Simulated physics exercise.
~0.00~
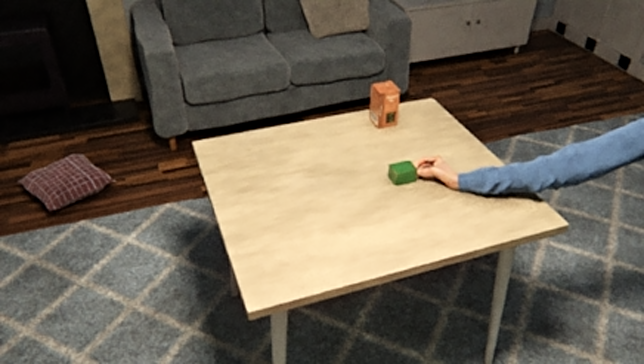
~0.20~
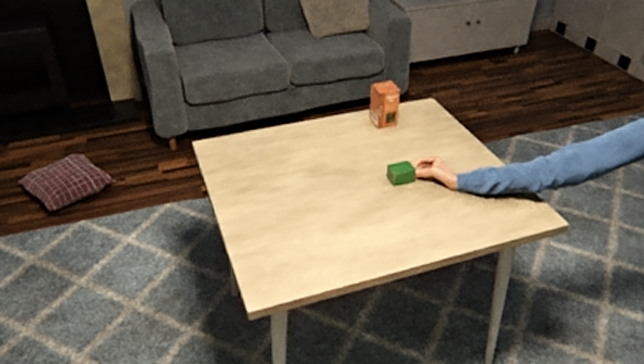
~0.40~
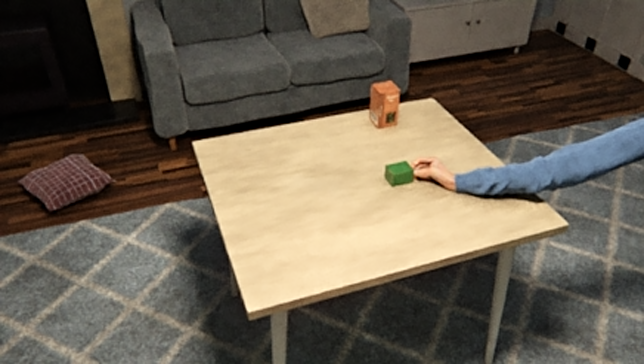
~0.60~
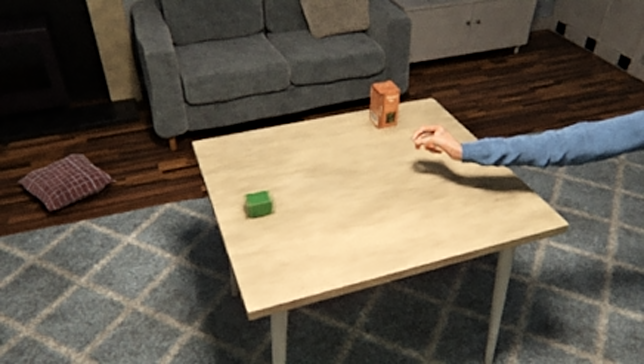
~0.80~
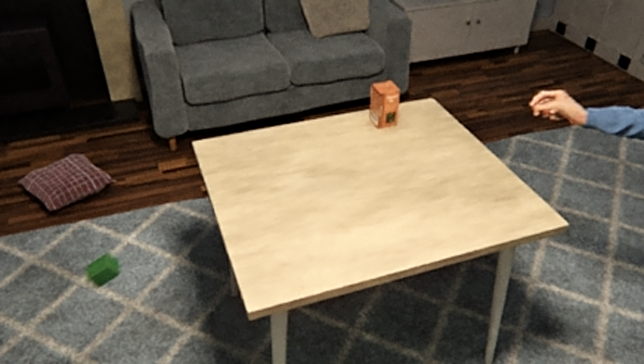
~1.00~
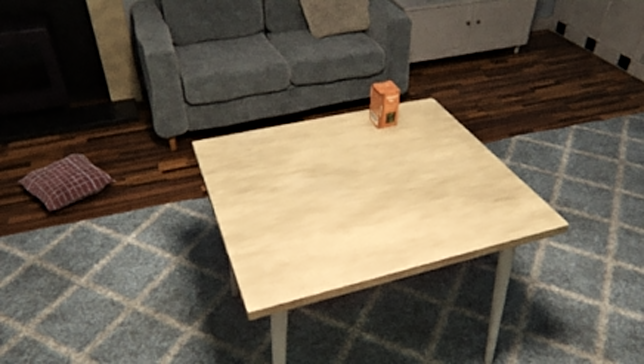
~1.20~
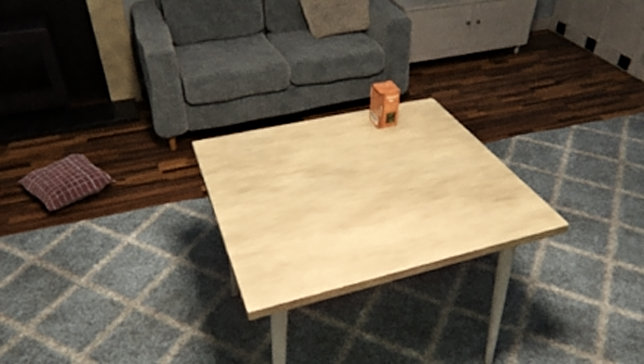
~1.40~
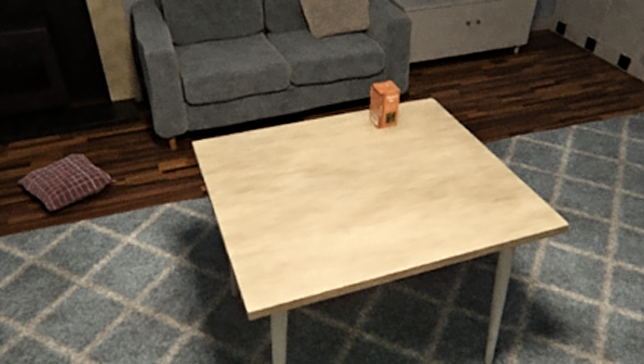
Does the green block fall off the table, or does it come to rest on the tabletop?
The green block falls off the left side of the table.
